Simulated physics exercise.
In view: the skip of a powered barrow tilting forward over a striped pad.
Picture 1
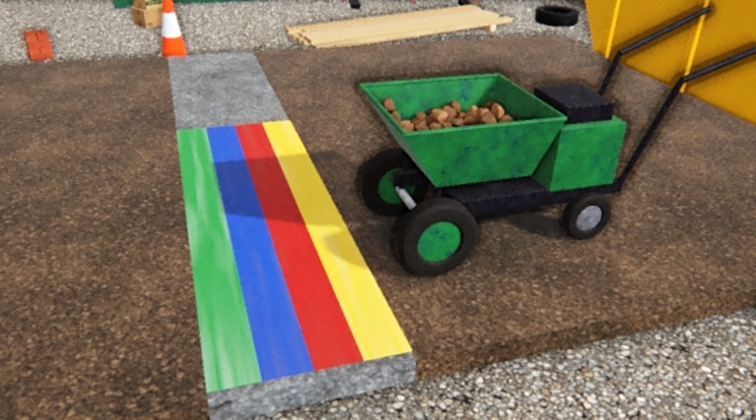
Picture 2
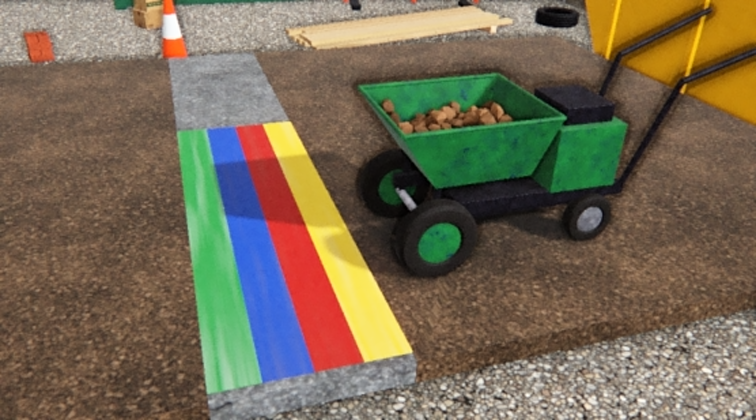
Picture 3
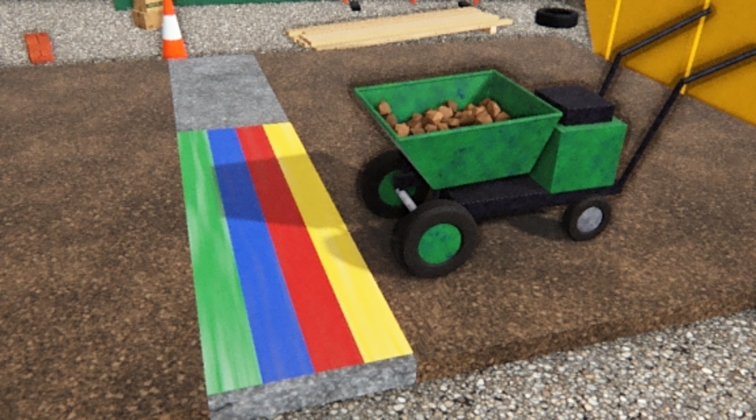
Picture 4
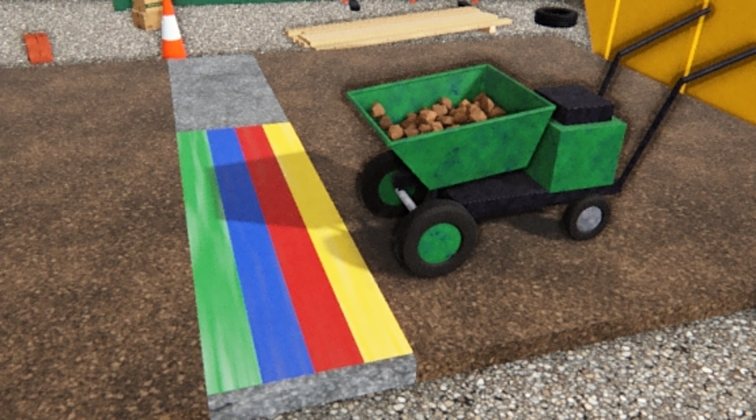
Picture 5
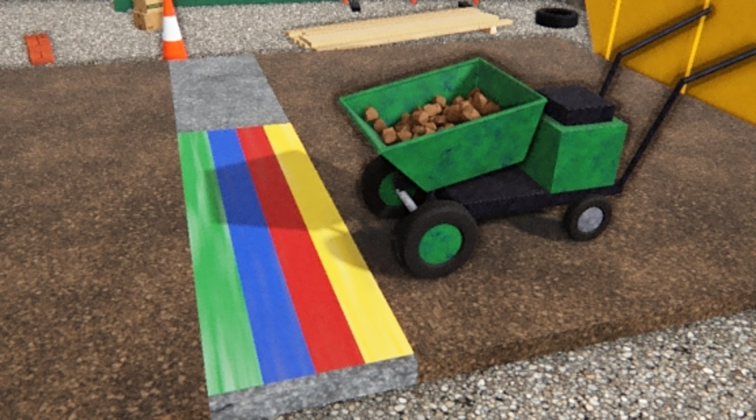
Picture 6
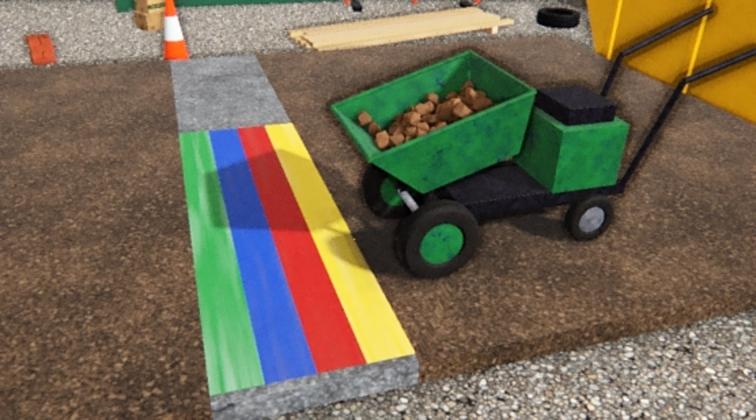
The green skip of a powered barrow, loaded with brown clods, gradually tilts forward to the left.
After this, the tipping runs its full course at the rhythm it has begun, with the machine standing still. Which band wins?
Most covered: The blue band.
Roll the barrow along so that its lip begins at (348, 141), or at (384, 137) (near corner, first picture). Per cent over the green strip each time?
First some 40, then 20 per cent.
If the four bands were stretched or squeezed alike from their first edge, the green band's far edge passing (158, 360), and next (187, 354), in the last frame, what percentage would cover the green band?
Roughly 0 per cent, and 10 per cent.
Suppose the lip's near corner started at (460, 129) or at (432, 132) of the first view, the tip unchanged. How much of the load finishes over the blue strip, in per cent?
Roughly 10 per cent, and 20 per cent.
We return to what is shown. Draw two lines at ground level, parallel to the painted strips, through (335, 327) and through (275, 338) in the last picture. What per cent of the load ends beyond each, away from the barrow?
Roughly 70 per cent, and 20 per cent.
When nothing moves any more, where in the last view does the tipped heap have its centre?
At about (269, 259).
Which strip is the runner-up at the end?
In second place: That red strip.
Shortly afterwards, skip tipped steeply; the whole lot in the skip.
Next, skip tipped right over; the bulk in the skip; only a few over the red strip; a little over the blue strip.
Some moments later, skip tipped right over; near a third in the skip; near a quarter over the red strip; near a third over the blue strip; a little over the green strip; only a few off the paint.
In the end, skip tipped right over; near a third in the skip; none at all over the yellow strip; near a quarter over the red strip; near a third over the blue strip; a little over the green strip; only a few off the paint.
